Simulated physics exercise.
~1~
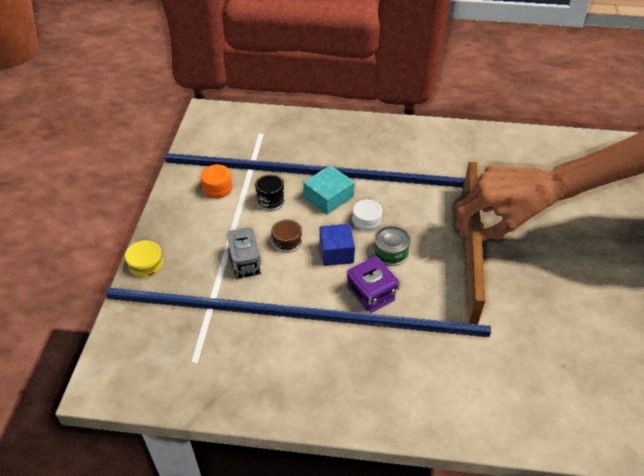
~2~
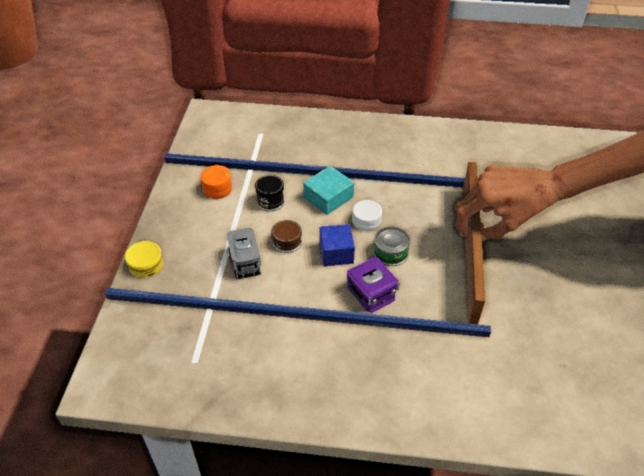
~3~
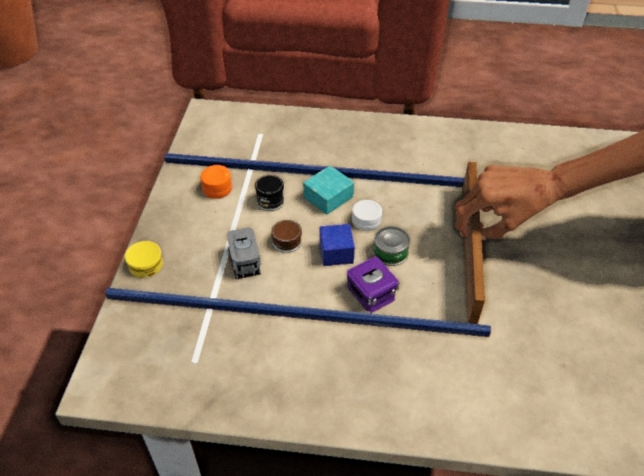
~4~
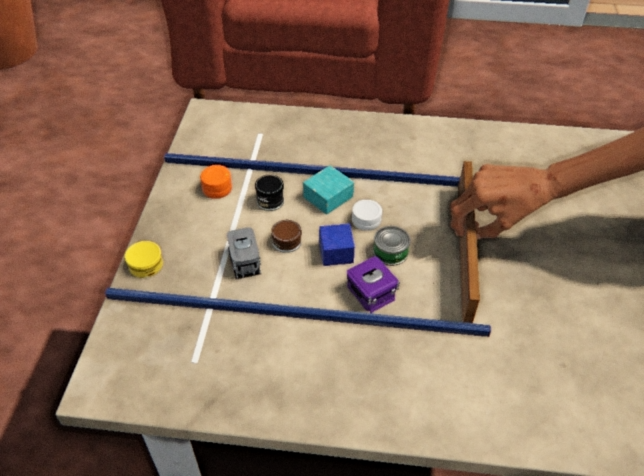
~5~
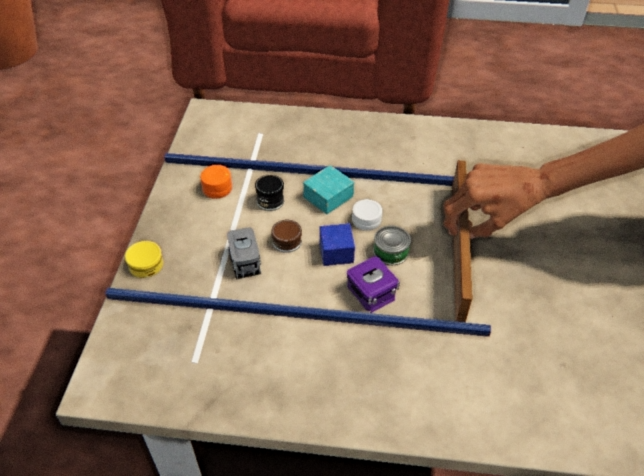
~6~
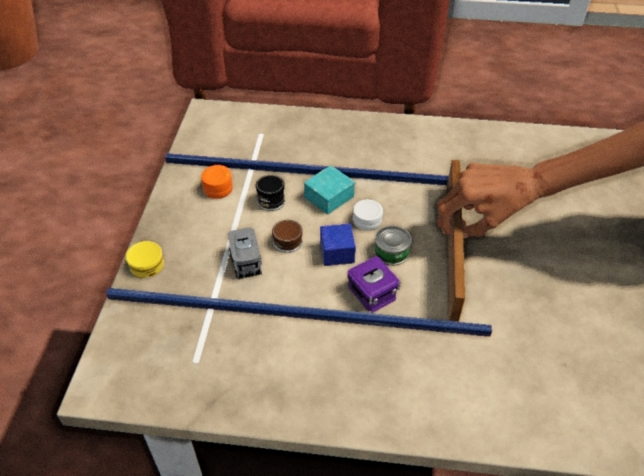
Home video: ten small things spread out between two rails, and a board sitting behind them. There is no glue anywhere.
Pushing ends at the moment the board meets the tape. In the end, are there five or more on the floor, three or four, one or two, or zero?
The table is going to keep every piece.
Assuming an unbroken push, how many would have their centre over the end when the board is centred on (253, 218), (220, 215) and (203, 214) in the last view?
0, 1 and 1.
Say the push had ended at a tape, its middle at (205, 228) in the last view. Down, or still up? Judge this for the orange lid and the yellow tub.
Orange lid - safe; yellow tub - gone.
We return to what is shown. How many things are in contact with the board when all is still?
It adds up to 4.
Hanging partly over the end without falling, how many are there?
Answer: 1.
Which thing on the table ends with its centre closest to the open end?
The yellow tub.
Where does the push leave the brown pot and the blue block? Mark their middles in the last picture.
First object about (181, 215); second object about (181, 236).
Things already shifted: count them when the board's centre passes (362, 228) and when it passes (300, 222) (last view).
Well, it's 5 at the first one and 8 at the second.
Early on, none off yet; yellow tub at rest near (145, 260); orange lid at rest near (217, 182); grey case at rest near (245, 253).
A while later, none off yet; yellow tub at rest near (145, 260); orange lid at rest near (217, 182); grey case moving near (234, 253).
Further along, none off yet; yellow tub at rest near (145, 260); orange lid moving near (210, 181); grey case travelled about its own width near (201, 260).
Finally, the number that fall off is zero.
